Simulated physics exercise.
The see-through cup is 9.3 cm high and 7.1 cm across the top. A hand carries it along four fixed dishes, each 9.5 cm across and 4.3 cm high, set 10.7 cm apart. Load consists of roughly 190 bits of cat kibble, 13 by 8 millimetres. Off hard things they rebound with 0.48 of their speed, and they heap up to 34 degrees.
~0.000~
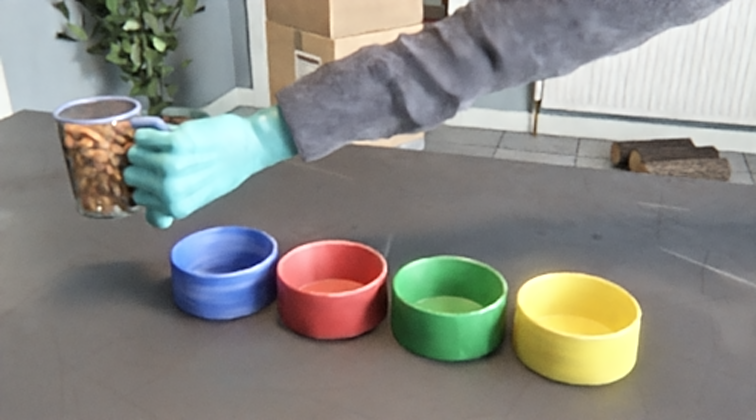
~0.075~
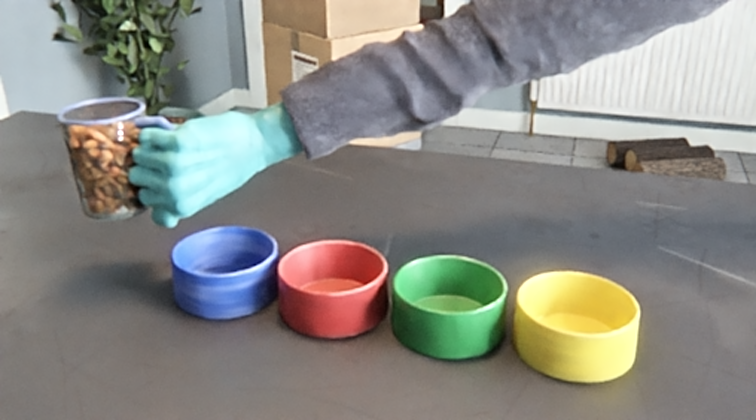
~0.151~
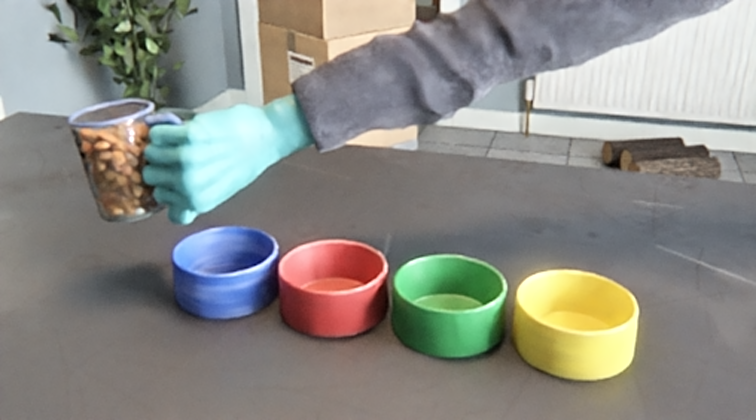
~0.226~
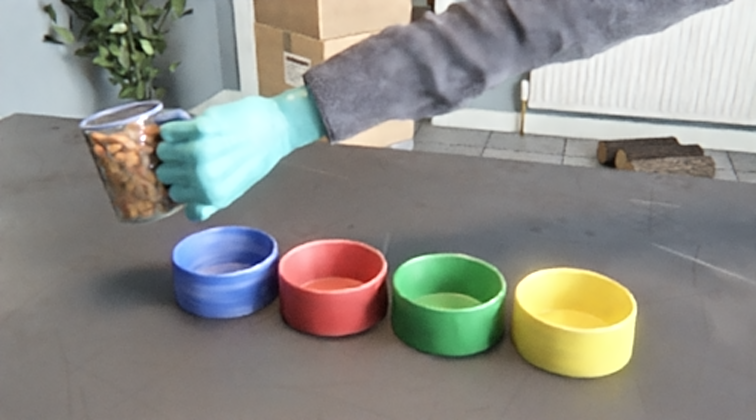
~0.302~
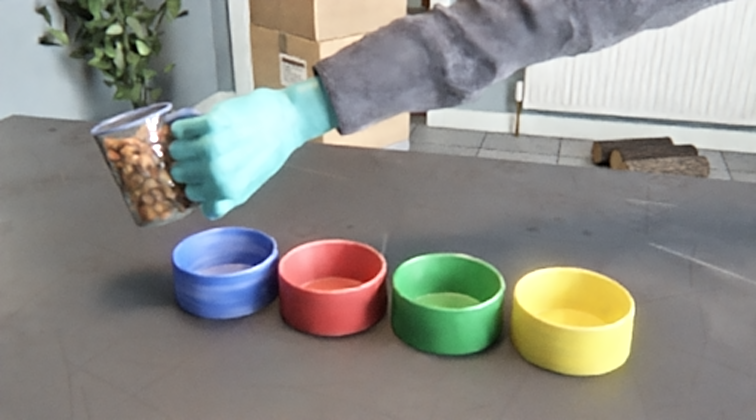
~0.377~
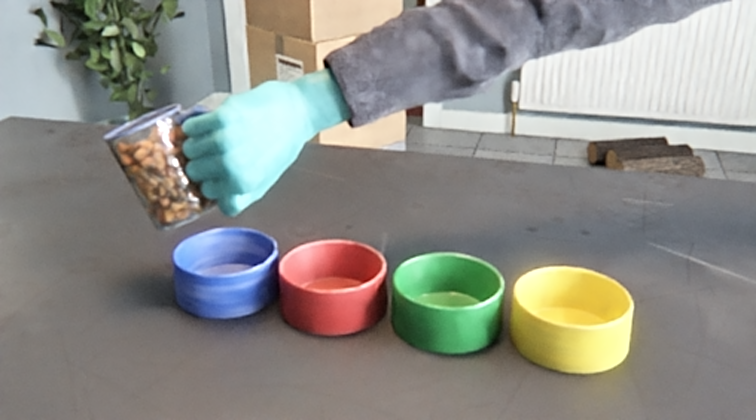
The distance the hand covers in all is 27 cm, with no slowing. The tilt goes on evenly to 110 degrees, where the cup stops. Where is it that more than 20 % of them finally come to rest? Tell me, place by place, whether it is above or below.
In order: Red dish: A share larger than a fifth; blue dish: A share of a fifth at most; green dish: A share of a fifth at most; yellow dish: A share of a fifth at most; counter: A share of a fifth at most.
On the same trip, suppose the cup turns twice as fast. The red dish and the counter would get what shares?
In that case the red dish gets 50 while the counter gets 10.
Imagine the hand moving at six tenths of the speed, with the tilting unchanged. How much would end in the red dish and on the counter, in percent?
Shares: Red 40, counter 10.
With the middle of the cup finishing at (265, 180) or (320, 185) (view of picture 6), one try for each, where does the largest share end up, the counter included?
First try: Blue; second try: Blue.
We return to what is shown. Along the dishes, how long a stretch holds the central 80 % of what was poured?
I'd put it near 5 cm.
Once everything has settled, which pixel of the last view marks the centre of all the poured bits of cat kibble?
Resting centre estimate: Around (327, 282).
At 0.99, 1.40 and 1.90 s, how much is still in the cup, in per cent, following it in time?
About 100, 100, 60 per cent.
After 0.99 s, tilt 63 degrees; cup holds 100 %.
Then, at 1.40 s, tilt 91 degrees; cup holds 100 %.
After 1.90 s, tilt 110 degrees; cup holds 60 %, red 40 %.
At rest (3.9 s), red 90 %, blue 0 %, green 0 %, yellow 0 %, counter 0 %, cup 10 %.
